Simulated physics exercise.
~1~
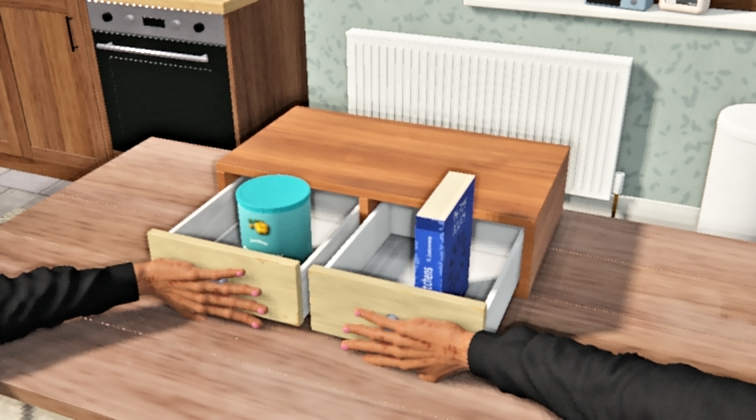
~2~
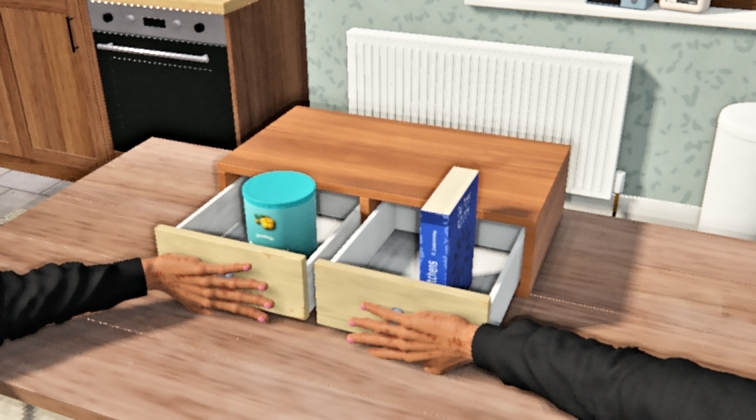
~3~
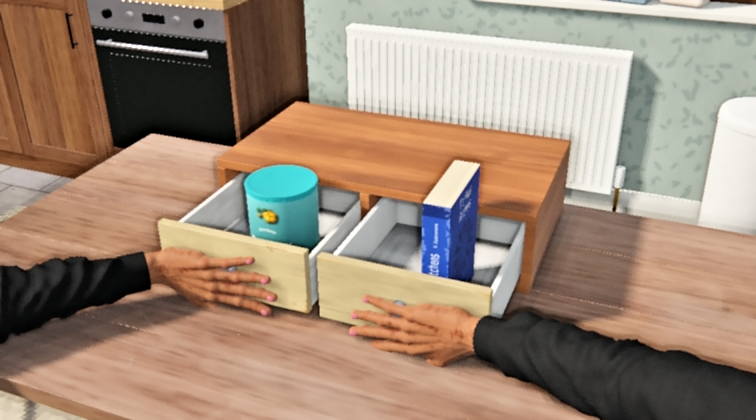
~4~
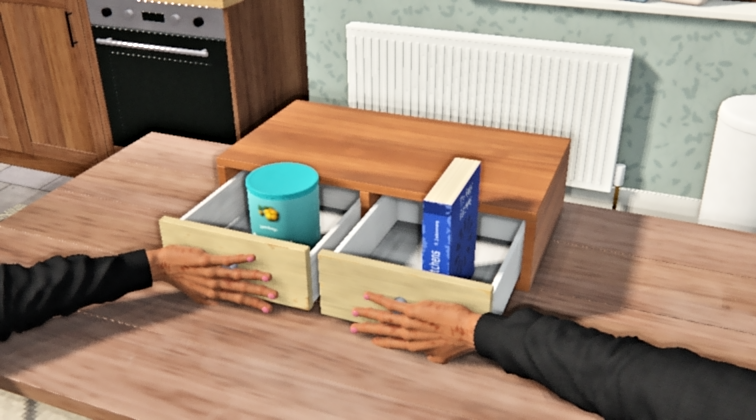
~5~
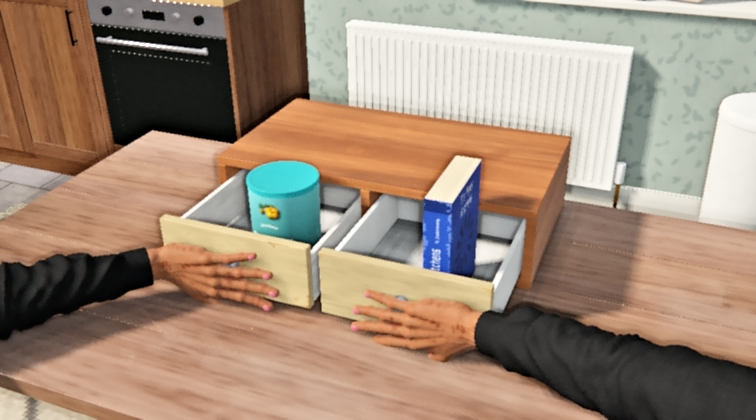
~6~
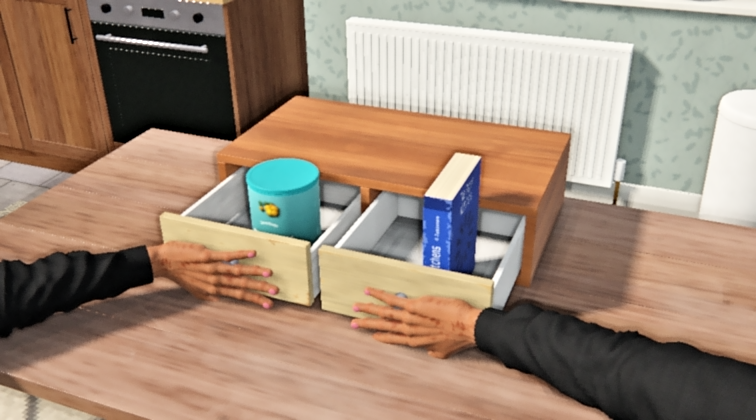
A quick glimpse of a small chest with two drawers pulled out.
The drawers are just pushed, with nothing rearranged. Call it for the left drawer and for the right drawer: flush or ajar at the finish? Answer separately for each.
Left drawer: Ajar. Right drawer: Ajar.
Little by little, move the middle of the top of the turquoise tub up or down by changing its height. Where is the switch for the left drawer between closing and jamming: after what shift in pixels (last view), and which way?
It is roughly 24 pixels, and the shift goes down.
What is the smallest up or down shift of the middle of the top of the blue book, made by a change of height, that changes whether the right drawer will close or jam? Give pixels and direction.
The change comes after a shift of around 60 pixels down.
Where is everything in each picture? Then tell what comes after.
Left drawer (269, 235) wide open; right drawer (426, 269) wide open; blue book (445, 255), in the first picture.
Right drawer (430, 263) wide open; turquoise tub (282, 225), in the second picture.
Left drawer (277, 225) wide open; chest (397, 185), in the third picture.
Right drawer (433, 254) wide open; blue book (451, 240), in the fourth picture.
Left drawer (279, 221) wide open; turquoise tub (286, 215), in the fifth picture.
Left drawer (279, 218) wide open; right drawer (433, 249) wide open; chest (398, 179), in the sixth picture.
Then, 0.30 s past the last view, left drawer starting in; right drawer starting in.
Then, 0.80 s past the last view, left drawer about half in; right drawer stopped, still ajar.
Finally, the left drawer will not close; the right drawer will not close.
